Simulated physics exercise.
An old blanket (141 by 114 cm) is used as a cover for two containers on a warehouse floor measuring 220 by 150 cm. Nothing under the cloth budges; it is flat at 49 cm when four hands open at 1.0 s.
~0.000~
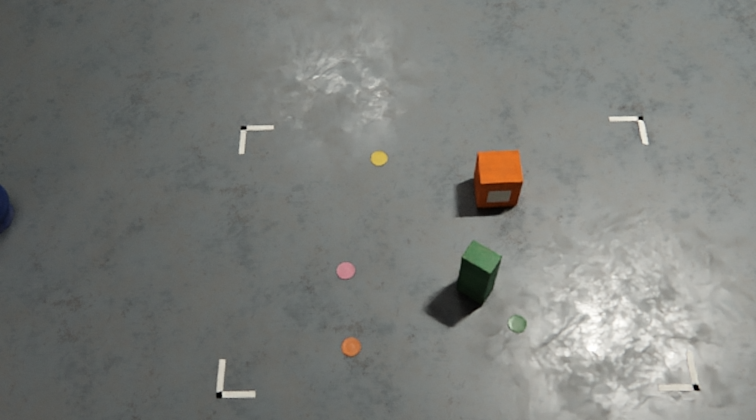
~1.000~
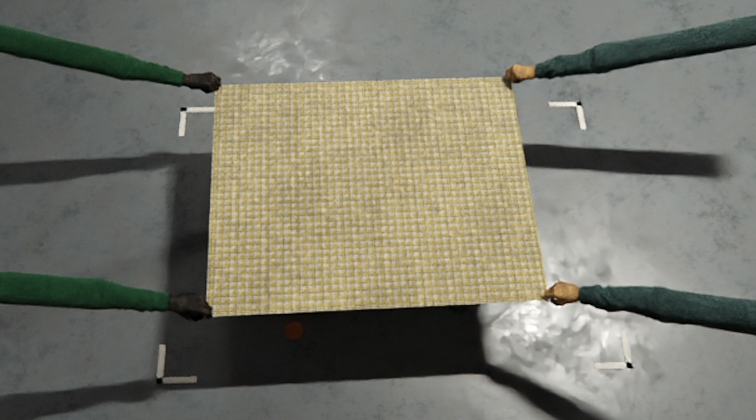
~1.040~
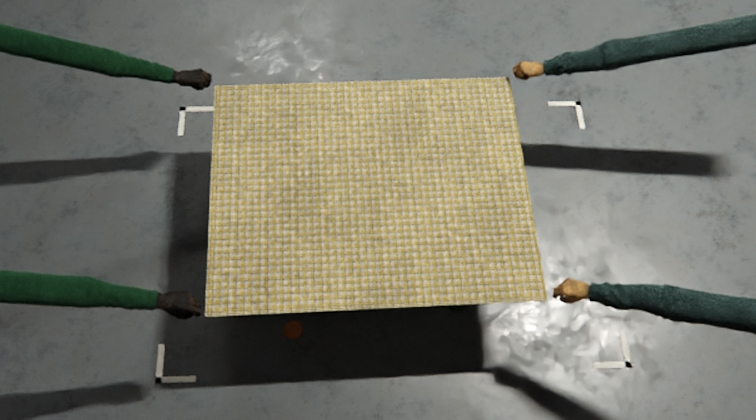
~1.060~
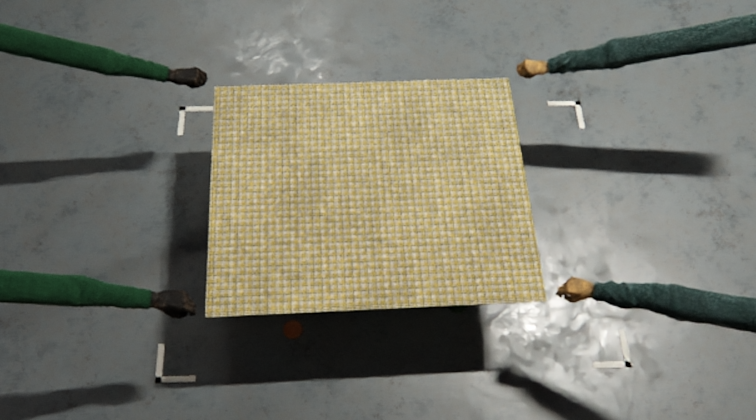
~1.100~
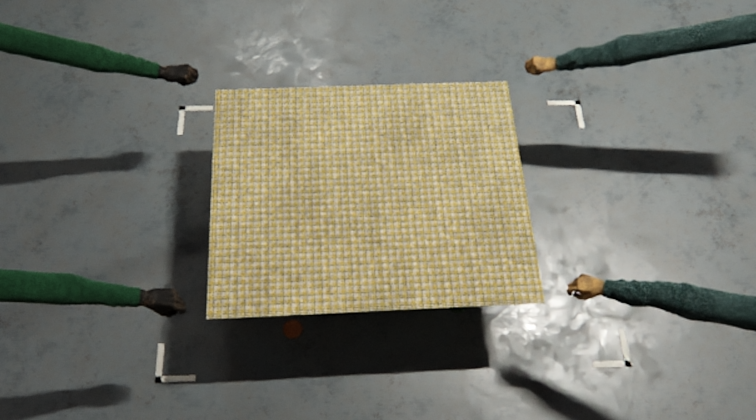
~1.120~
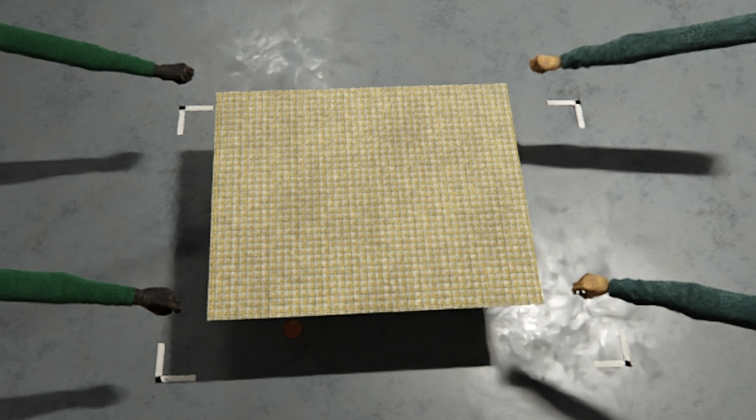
Four hands holding a yellowish checked blanket flat let go, and it sinks slightly.
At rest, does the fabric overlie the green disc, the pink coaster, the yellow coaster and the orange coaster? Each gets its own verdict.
Result: Green disc remains in the open, pink coaster gets covered, yellow coaster stays uncovered, orange coaster vanishes under it.
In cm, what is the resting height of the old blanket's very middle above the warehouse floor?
I'd put it near 18 cm.
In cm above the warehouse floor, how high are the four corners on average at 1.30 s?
The corners are on average some 10 cm above the surface.
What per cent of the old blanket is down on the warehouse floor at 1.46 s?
20 %.
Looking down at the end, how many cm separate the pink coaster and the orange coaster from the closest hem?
Around 16 centimetres, then around 8 centimetres.
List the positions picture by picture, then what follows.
The first picture shows green disc (517, 324); pink coaster (346, 271); yellow coaster (379, 158); orange coaster (351, 347); green crate (482, 257), 39 cm tall; orange box (500, 167), 25 cm tall.
The second picture shows old blanket corners (206, 317) (216, 86) (510, 77) (548, 300); highest point 49 cm, lowest 49 cm.
The third picture shows old blanket corners (205, 317) (215, 86); highest point 48 cm, lowest 48 cm.
The fourth picture shows old blanket corners (205, 317) (215, 87); highest point 47 cm, lowest 47 cm.
The fifth picture shows old blanket corners (206, 319) (216, 90); highest point 44 cm, lowest 44 cm.
The sixth picture shows old blanket corners (207, 320) (217, 93) (506, 84) (543, 304); highest point 43 cm, lowest 42 cm.
By 1.3 s, 0 % of it is down, spanning 136 by 115 cm, above pink coaster, orange coaster, green disc.
By 1.5 s, 20 % of it is down, spanning 114 by 118 cm, above pink coaster, orange coaster.
By 1.6 s, 25 % of it is down, spanning 109 by 117 cm, above pink coaster, orange coaster.
By 1.8 s, 25 % of it is down, spanning 108 by 118 cm, above pink coaster, orange coaster.
By 3.3 s, 25 % of it is down, spanning 110 by 118 cm, above pink coaster, orange coaster.
